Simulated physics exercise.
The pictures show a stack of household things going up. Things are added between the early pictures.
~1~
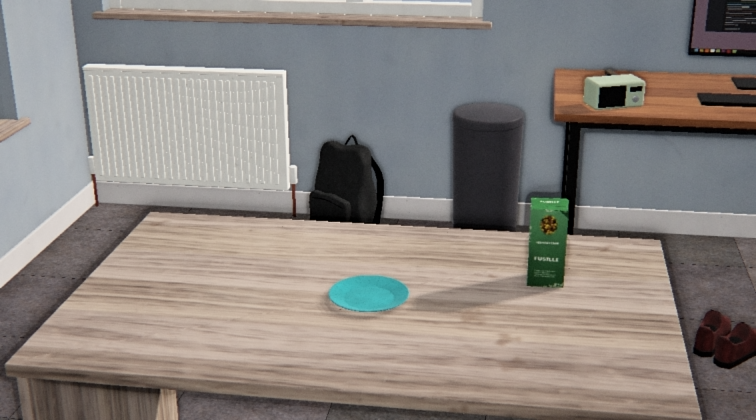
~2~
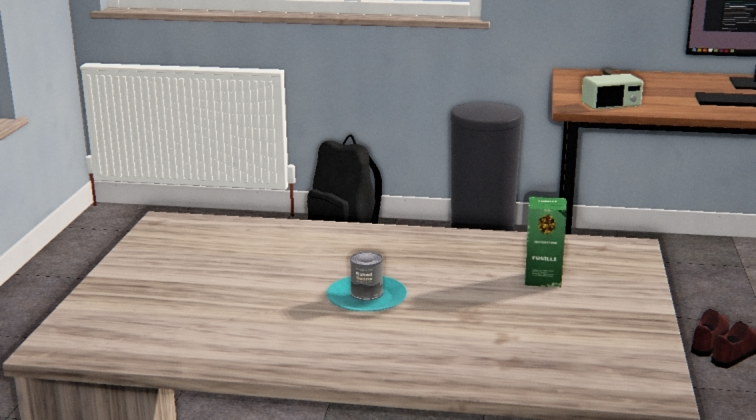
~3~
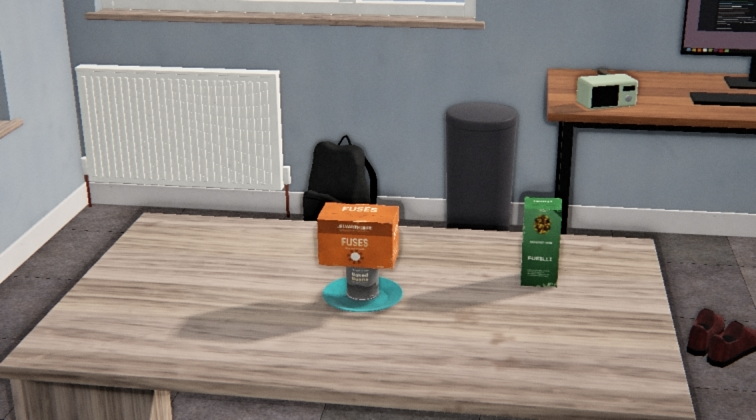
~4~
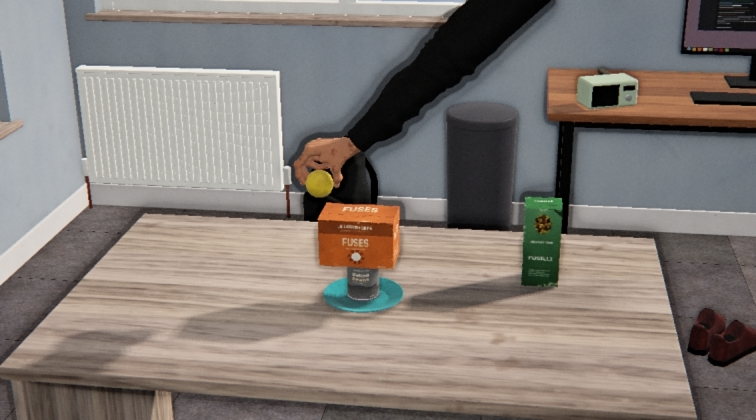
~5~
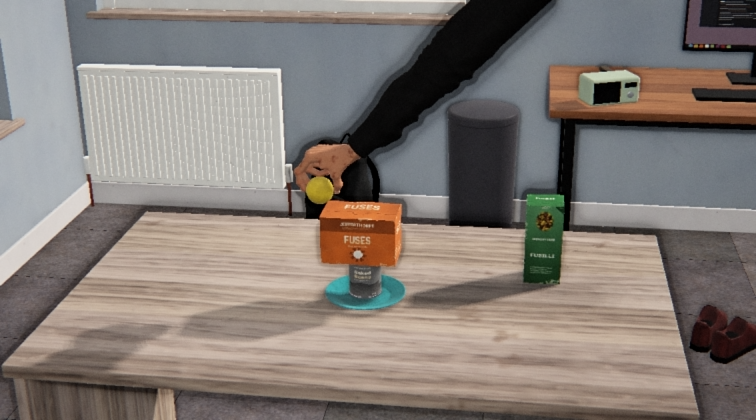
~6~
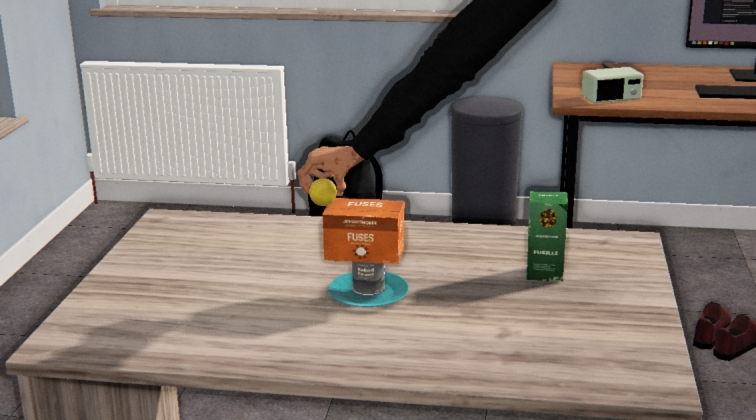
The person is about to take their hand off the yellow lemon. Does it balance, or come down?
The pile loses its balance.
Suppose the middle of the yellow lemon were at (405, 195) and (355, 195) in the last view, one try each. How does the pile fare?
First, it comes apart; second, it holds.
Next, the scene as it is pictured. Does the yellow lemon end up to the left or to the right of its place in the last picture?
It goes to the left.
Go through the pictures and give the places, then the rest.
The last thing is not in view yet; turquoise plate (369, 296), in the first frame.
The last thing is not in view yet; green carton (545, 242), in the second frame.
The last thing is not in view yet; turquoise plate (363, 296), in the third frame.
Coming down; yellow lemon (320, 184); green carton (542, 242), in the fourth frame.
Coming down; yellow lemon (320, 190); turquoise plate (366, 294), in the fifth frame.
In place under the hand; yellow lemon (323, 192); green carton (547, 236), in the sixth frame.
Then, 0.40 s later than the last frame, yellow lemon now fallen.
Then, 0.50 s later than the last frame, things are still on the move.
Then, 0.60 s later than the last frame, as before.
Then, 2.00 s later than the last frame, nothing new.
When it is over, fallen, yellow lemon; the other 4 as before. End places, in pixels of the last picture, yellow lemon near (296, 280). The pile comes apart.
